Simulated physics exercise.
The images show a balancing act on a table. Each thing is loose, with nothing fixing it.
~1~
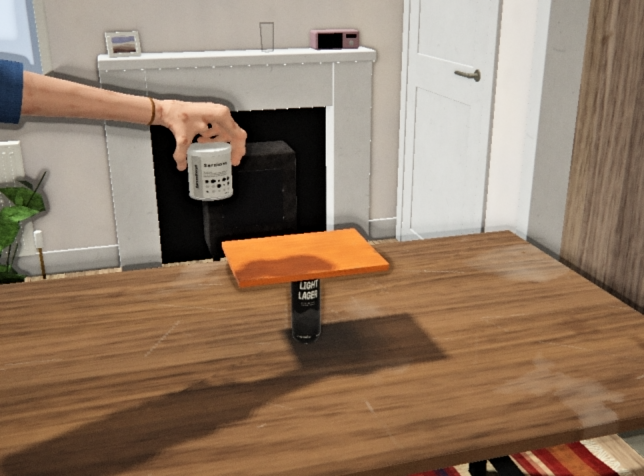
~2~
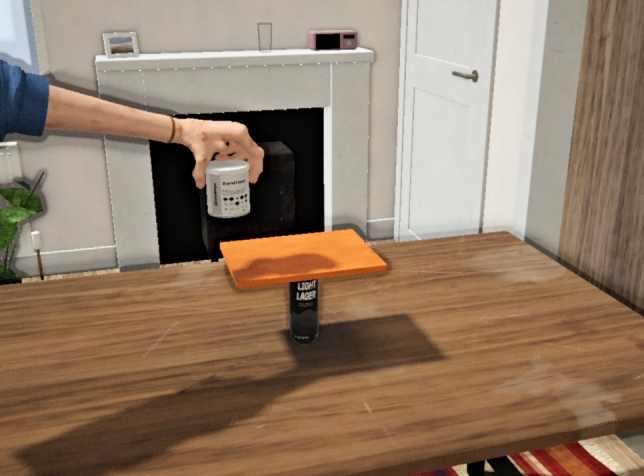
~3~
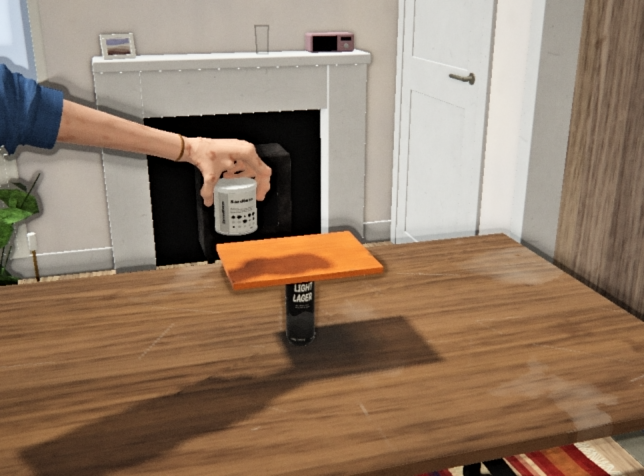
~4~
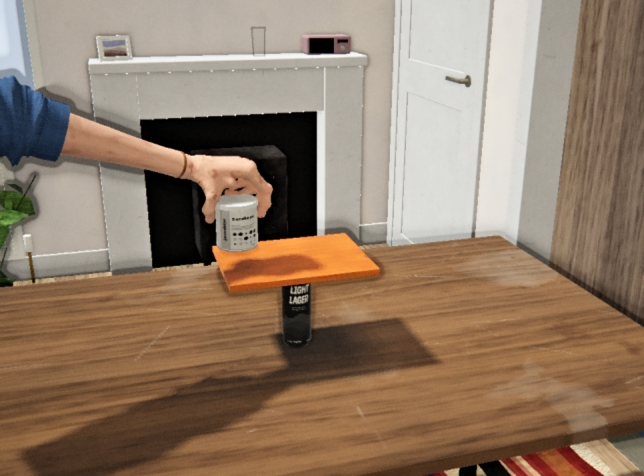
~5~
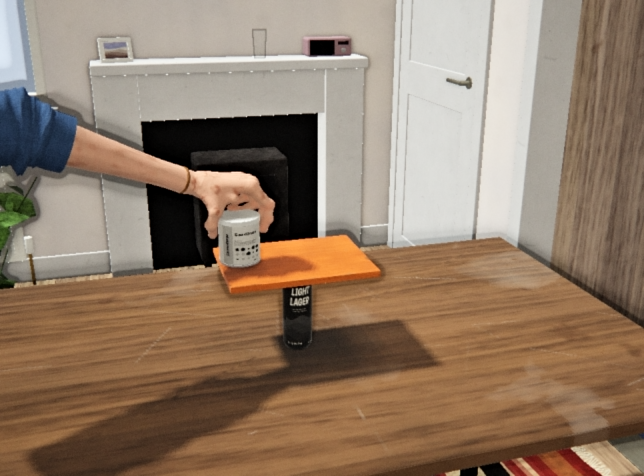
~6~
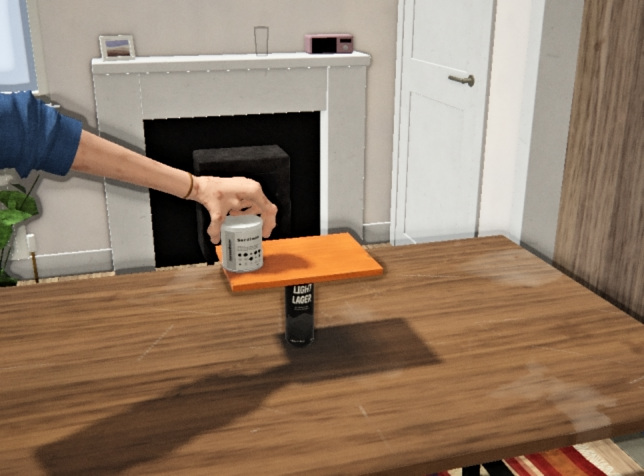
A hand lowering a white tin onto the left side of an orange board balanced on a dark can, still gripping it.
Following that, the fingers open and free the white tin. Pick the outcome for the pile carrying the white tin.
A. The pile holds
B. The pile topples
The answer is B.
Then, 0.40 s later than the last frame, white tin now fallen; orange board tilted by 48°.
Then, 0.50 s later than the last frame, orange board now fallen.
Then, 0.90 s later than the last frame, things are still on the move.
When it is over, fallen, orange board and white tin; black can as before. The stack comes apart.
